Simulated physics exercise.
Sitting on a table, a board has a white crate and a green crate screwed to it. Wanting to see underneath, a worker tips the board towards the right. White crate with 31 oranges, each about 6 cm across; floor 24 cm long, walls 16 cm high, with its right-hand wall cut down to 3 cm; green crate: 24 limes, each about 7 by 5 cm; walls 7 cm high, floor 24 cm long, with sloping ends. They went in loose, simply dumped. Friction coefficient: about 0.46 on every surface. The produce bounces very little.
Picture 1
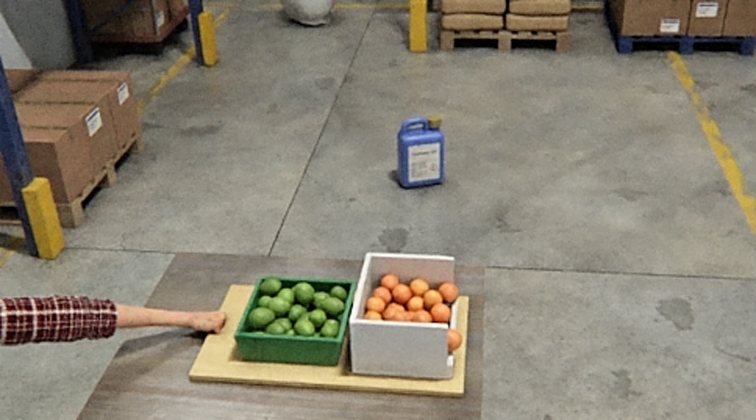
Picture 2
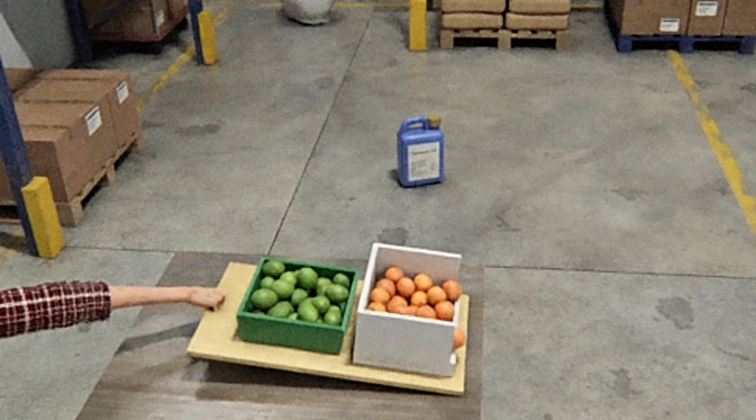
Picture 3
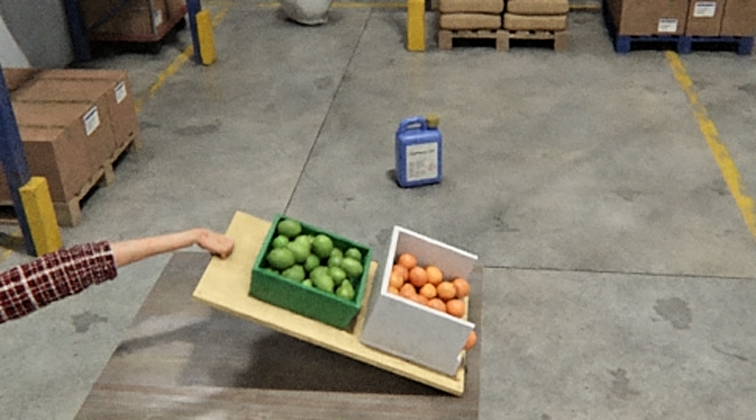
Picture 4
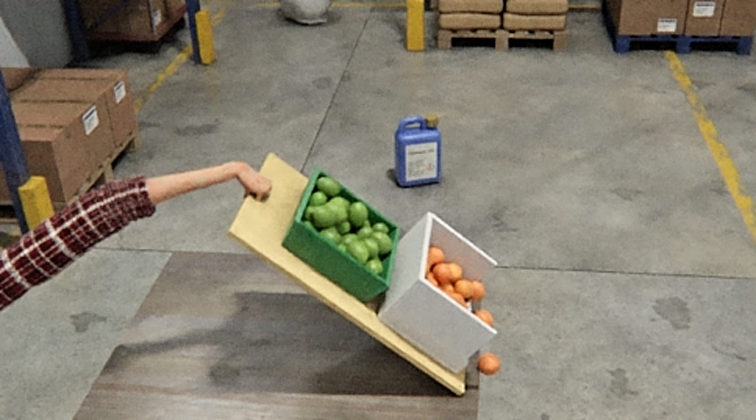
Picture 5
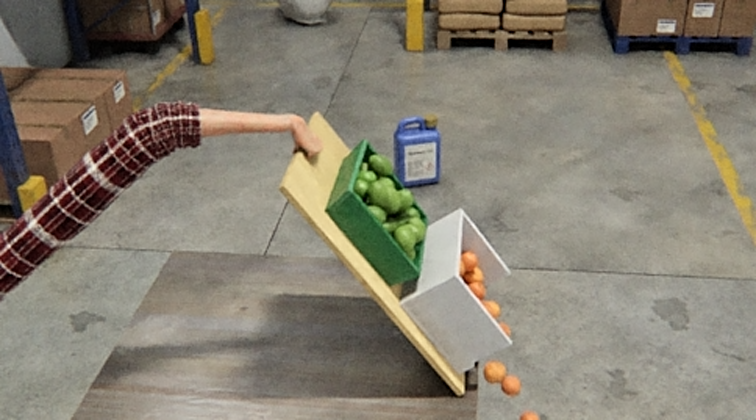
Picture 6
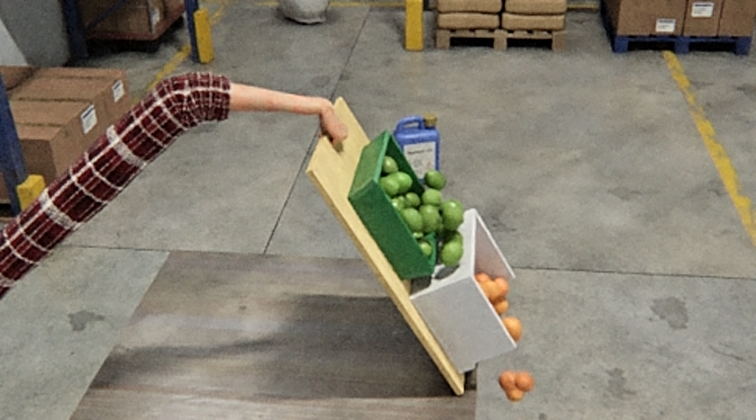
Oranges tumbled out of the white crate's low right side as a hand in a plaid sleeve lifted the board's left end steeply, while limes bunched toward the right in the green crate.
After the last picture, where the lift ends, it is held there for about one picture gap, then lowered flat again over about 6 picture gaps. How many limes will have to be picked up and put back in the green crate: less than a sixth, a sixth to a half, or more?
Escapees: A sixth up to half.
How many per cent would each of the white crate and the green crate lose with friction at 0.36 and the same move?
That would cost the white crate 50 and the green crate 20 per cent of the load.
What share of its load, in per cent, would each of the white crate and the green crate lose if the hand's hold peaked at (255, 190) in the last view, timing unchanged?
White crate 40 %, green crate 10 %.
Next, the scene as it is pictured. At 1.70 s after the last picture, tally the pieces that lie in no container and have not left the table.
Around 4 of them.
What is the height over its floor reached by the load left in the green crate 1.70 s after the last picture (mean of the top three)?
Roughly 12 centimetres.
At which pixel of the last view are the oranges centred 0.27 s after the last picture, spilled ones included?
Near (526, 402) in pixels.
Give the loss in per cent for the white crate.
The white crate loses 50 percent of its load.
Then, 0.27 s after the last picture, tilt 60°; 16 of 31 out of the white crate and 5 of 24 out of the green crate.
Then, 0.61 s after the last picture, tilt 35°; 16 of 31 out of the white crate and 7 of 24 out of the green crate.
Then, 1.09 s after the last picture, tilt 0°; 16 of 31 out of the white crate and 7 of 24 out of the green crate.
Outcome (1.70 s after the last picture), 16 of 31 out of the white crate and 7 of 24 out of the green crate. Asked share, 7 of 24, 29 per cent.
